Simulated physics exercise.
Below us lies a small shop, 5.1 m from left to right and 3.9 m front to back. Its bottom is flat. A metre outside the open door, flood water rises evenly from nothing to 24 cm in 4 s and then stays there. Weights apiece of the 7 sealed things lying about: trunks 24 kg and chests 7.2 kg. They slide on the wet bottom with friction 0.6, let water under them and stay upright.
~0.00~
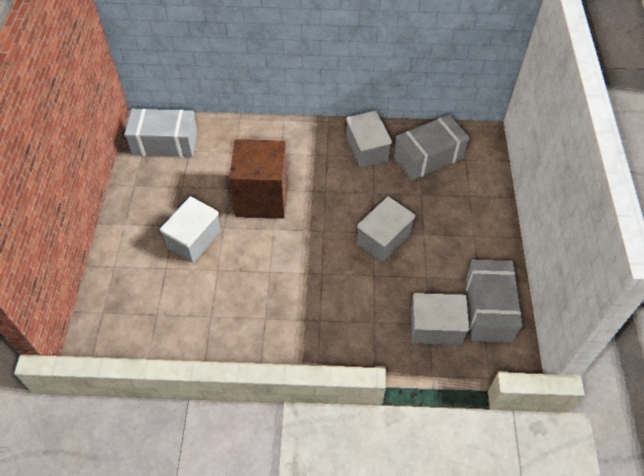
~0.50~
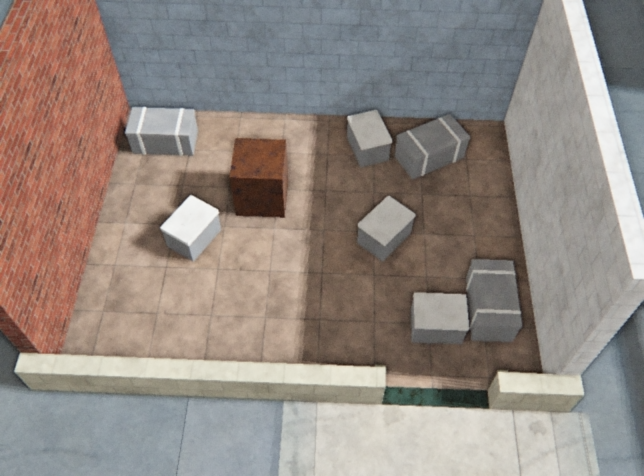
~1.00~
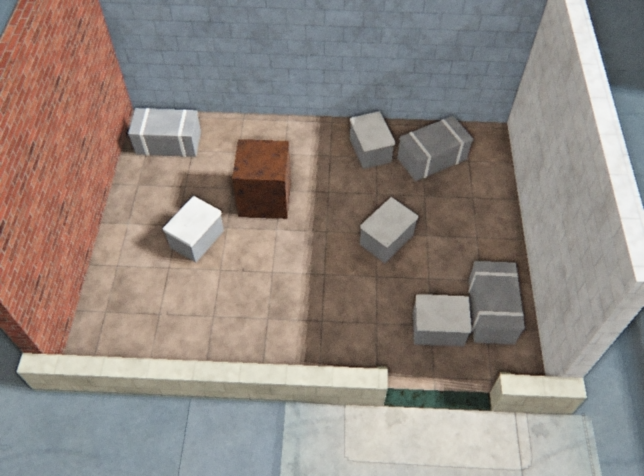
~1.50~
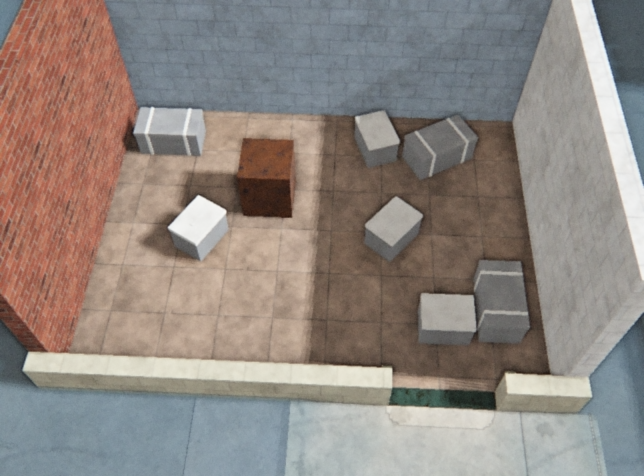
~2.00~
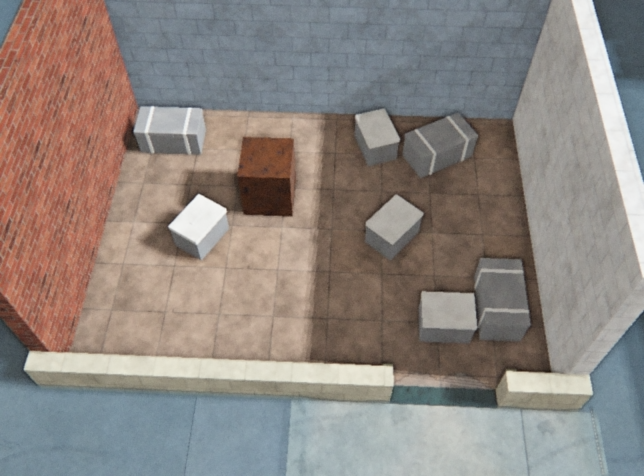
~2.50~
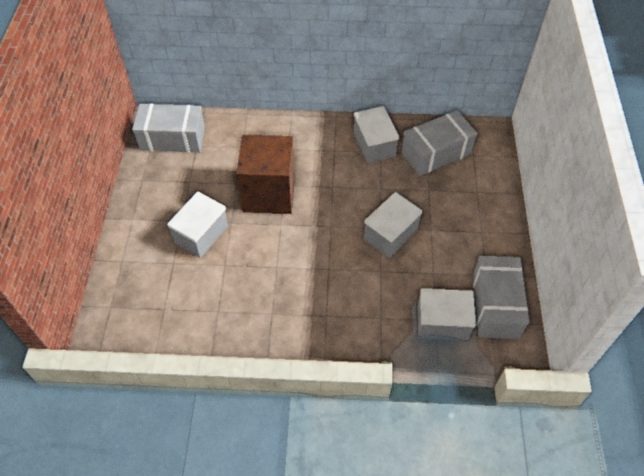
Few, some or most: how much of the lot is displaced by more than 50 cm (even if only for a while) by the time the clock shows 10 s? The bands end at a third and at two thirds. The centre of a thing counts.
Share: At least two thirds.
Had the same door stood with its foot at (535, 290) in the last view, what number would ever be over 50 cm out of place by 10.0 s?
Then 4.
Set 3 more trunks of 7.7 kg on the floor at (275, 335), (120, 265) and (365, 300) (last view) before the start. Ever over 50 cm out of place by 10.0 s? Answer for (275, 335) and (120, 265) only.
In turn: Short of it, less.
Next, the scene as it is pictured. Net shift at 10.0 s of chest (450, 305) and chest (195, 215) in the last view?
In turn: 250 cm, 20 cm.
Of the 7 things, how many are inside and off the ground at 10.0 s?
At that moment 6.
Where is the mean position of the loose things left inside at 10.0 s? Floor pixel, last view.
Around (277, 183).
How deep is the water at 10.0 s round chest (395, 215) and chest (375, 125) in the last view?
About 4 and 6 cm.
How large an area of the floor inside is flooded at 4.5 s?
Roughly 7.0 m2.
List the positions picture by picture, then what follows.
A chest at (441, 311), on the bottom; a trunk at (433, 137) rests on the ground; water covers 0.0 m2; 0 of 7 have shifted, in the first picture.
A chest at (441, 310) rests on the ground; a trunk at (434, 136), on the bottom; 0.0 m2 under water; 0 of 7 have shifted, in the second picture.
A chest at (444, 312), on the bottom; a trunk at (436, 138), on the bottom; 0.0 m2 under water; 0 of 7 have shifted, in the third picture.
A chest at (448, 311) rests on the ground; a trunk at (441, 137) rests on the ground; 0.0 m2 under water; 0 of 7 have shifted, in the fourth picture.
A chest at (449, 309) rests on the ground; a trunk at (442, 135) rests on the ground; water covers 0.1 m2; 0 of 7 have shifted, in the fifth picture.
A chest at (448, 306) rests on the ground; a trunk at (441, 133), on the bottom; 0.5 m2 under water; 0 of 7 have shifted, in the sixth picture.
After 3.5 s 1 of 7 are over 50 cm from their spots; 0 afloat.
After 4.5 s 1 of 7 are over 50 cm from their spots; 0 afloat.
After 7.0 s 4 of 7 are over 50 cm from their spots; 4 afloat.
After 10.0 s 6 of 7 are over 50 cm from their spots, and 6 have been at some point; 6 afloat.
